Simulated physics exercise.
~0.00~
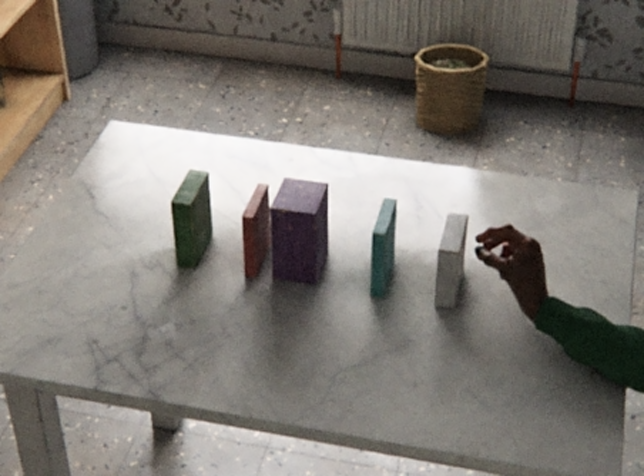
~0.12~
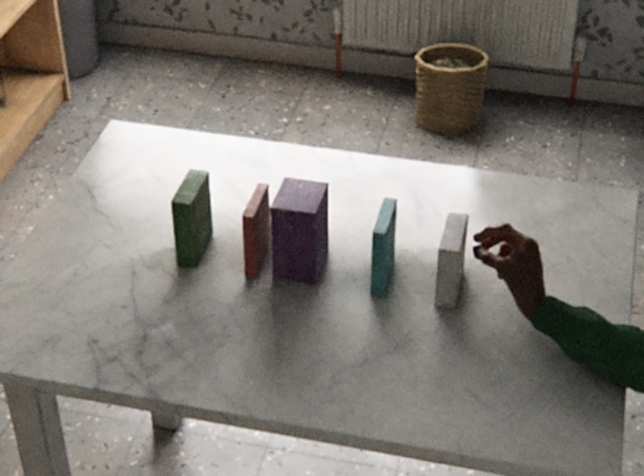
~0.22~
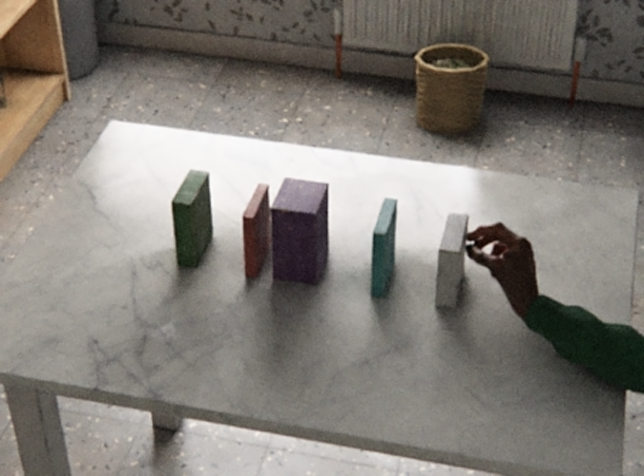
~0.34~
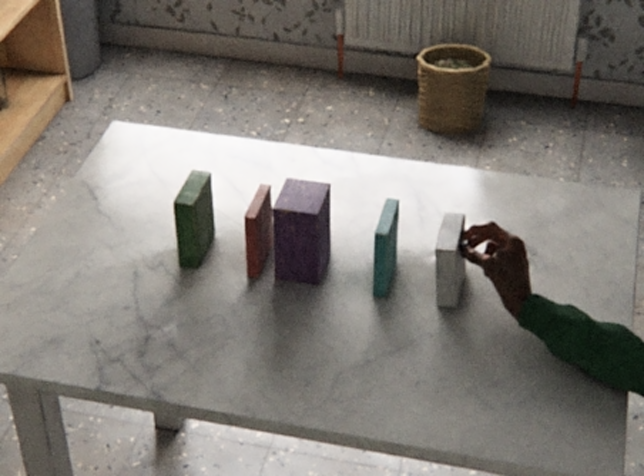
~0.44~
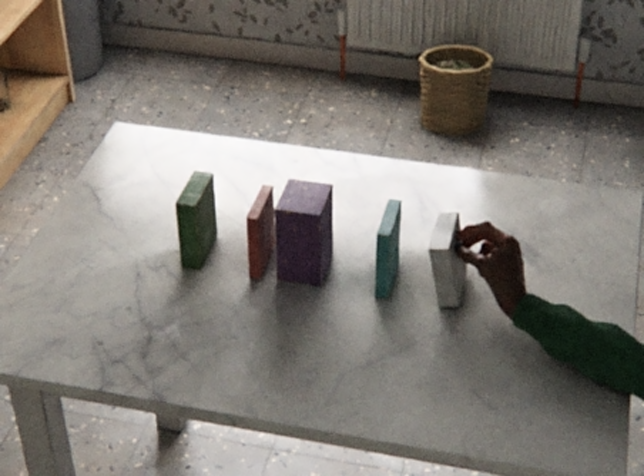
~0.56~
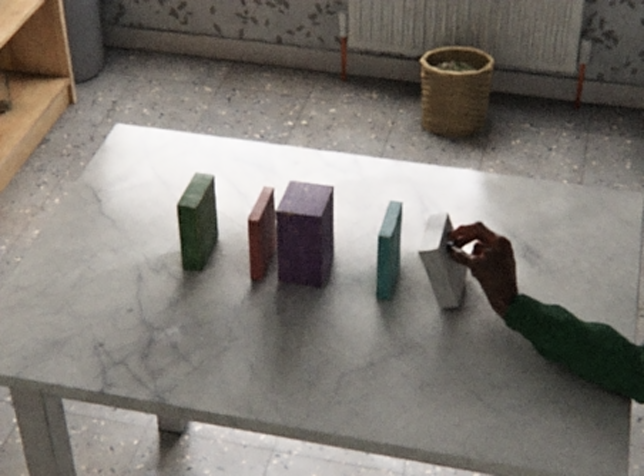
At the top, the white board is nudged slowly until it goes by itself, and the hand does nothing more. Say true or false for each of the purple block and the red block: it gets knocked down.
Purple block - false; red block - false.
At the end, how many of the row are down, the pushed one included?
Total: 2.
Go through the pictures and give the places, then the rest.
Purple block (300, 231); red block (257, 231), in the first frame.
Turquoise board (384, 247), in the second frame.
Turquoise board (384, 248), in the third frame.
White board 5° over; turquoise board (386, 248), in the fourth frame.
White board 11° over; turquoise board (388, 249), in the fifth frame.
White board 20° over; purple block (306, 234); red block (262, 233), in the sixth frame.
By 0.86 s, white board 69° over; turquoise board tilted by 29°.
By 1.16 s, white board 78° over; turquoise board tilted by 49°.
By 3.06 s, white board 78° over; turquoise board tilted by 61°.
When it is over (3.8 s), lying over on the table, turquoise board; the other 2 as before. End places, in pixels of the last picture, purple block near (301, 233), red block near (262, 233).
